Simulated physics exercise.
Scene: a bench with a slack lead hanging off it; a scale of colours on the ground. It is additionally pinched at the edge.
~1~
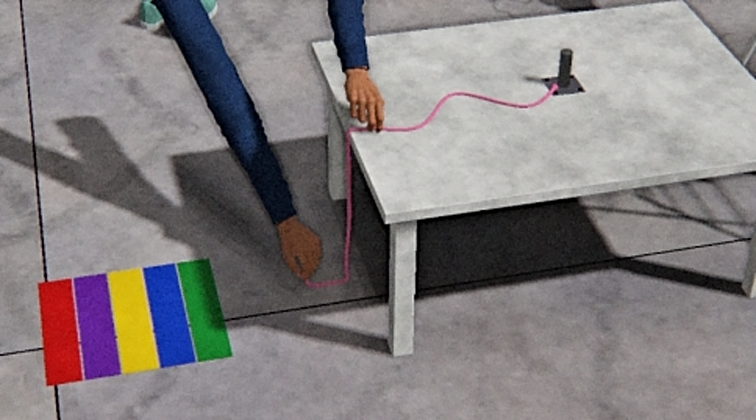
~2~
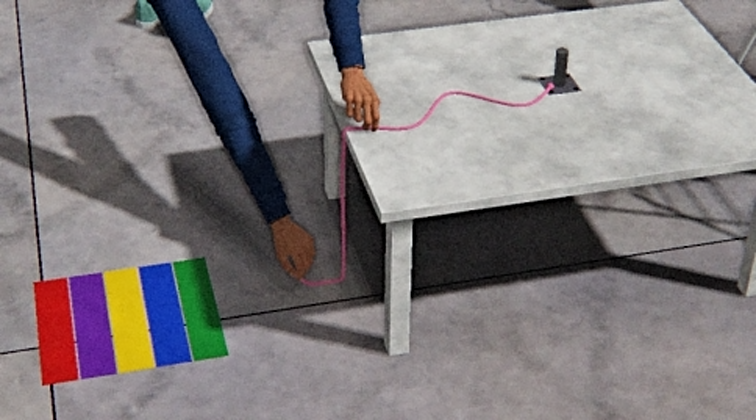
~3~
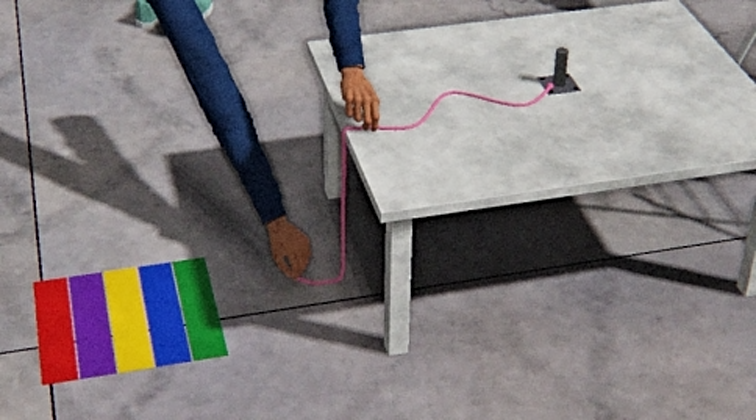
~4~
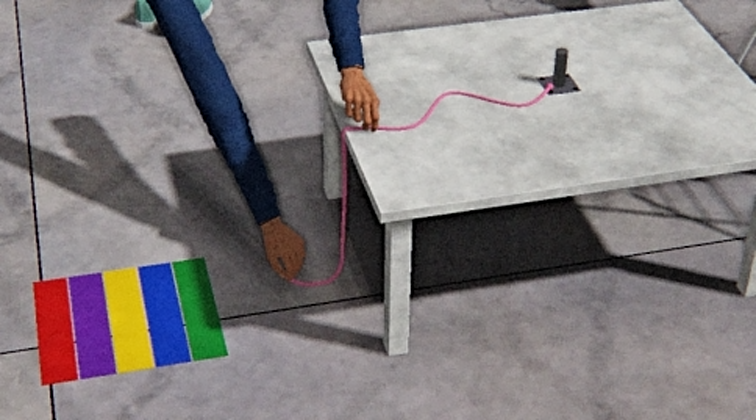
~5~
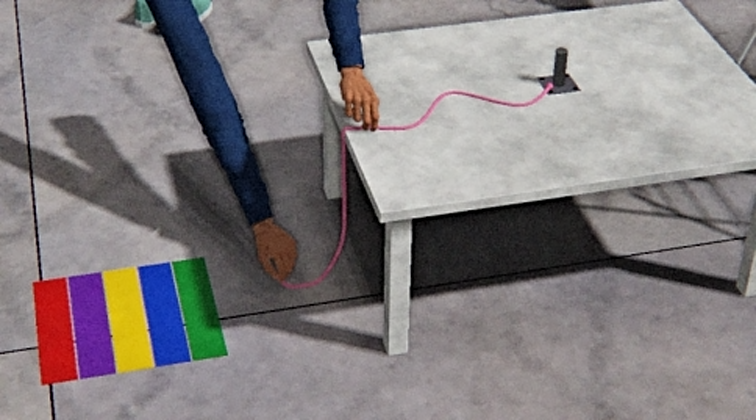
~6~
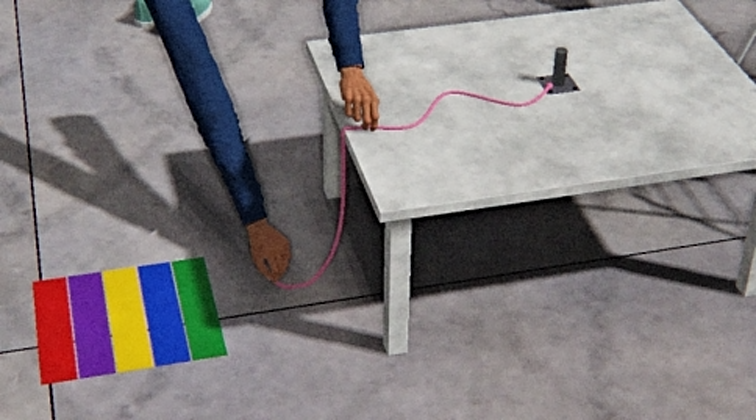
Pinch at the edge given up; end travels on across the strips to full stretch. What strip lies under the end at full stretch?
The yellow one.
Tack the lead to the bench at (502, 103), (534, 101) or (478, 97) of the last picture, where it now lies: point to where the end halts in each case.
First try near (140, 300), second near (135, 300), third near (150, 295).
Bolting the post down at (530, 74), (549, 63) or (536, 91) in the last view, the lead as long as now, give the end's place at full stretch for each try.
Roughly (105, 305), (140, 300) and (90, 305), try by try.
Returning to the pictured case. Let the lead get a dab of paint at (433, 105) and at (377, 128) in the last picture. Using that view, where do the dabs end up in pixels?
(405, 114), then (332, 138).
Soon after, end near (182, 292); over green.
Then, end near (146, 298); over blue.
At full stretch, end near (125, 301); over yellow. The end stops over the yellow strip.
